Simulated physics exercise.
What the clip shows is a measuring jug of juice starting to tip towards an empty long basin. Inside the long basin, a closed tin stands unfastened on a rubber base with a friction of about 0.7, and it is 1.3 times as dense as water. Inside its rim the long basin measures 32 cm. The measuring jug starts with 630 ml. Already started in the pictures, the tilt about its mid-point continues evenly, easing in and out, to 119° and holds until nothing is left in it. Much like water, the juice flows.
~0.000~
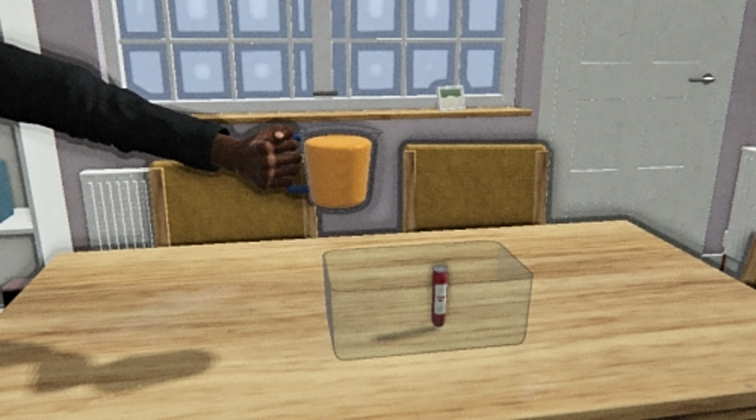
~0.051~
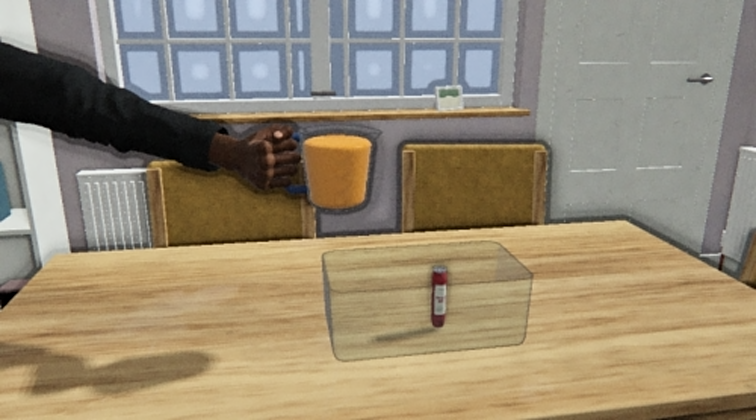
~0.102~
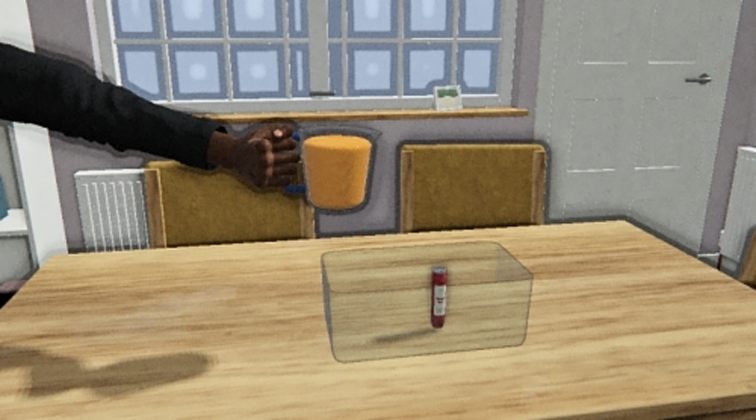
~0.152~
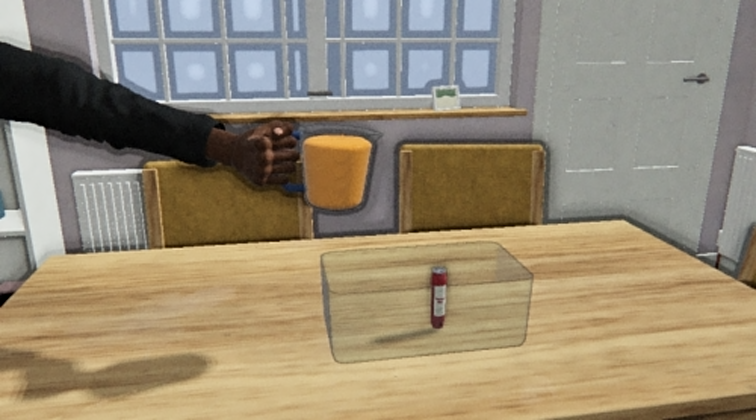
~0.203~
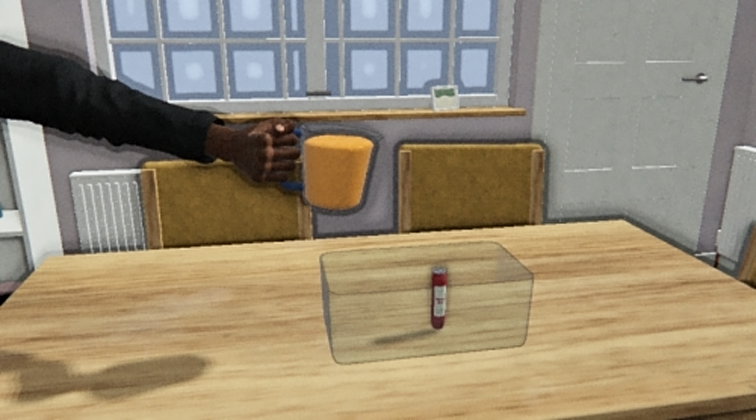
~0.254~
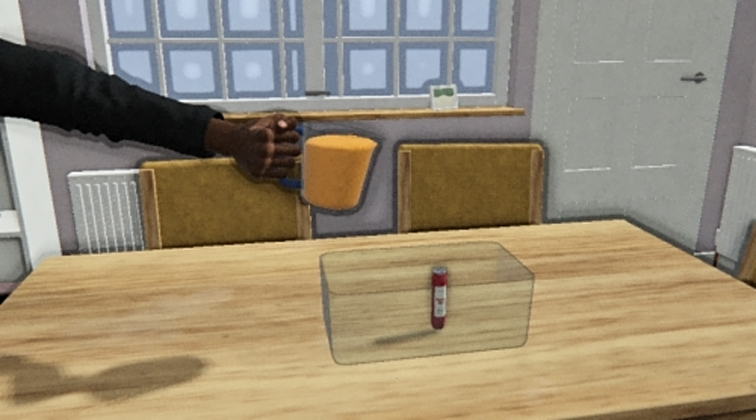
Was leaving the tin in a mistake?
Yes, it gets knocked over.
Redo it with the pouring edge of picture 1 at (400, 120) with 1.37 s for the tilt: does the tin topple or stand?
Result: Tin tipped over.
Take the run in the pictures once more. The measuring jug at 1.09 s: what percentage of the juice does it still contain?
About 12 per cent.
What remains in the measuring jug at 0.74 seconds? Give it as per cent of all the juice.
Close to 72 percent of the liquid remains at that time.
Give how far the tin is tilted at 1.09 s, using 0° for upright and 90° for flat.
Looks like some 80 degrees from vertical upright.
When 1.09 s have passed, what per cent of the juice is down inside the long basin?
72 per cent or thereabouts.
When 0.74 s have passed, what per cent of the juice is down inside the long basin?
Roughly 8 percent of it.
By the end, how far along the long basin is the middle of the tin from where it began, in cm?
Net tin displacement: Roughly 7.0 cm.
By 0.74 s the tilt is 67° and 72 per cent is still to pour; the tin stands where it began.
By 1.09 s the tilt is 108° and 11 per cent is still to pour; the tin lies on its side.
By 1.46 s the tilt is 119° and 0 per cent is still to pour; the tin lies on its side.
By 1.86 s the tilt is 119° and 0 per cent is still to pour; the tin lies on its side.
At rest the tin lies on its side.
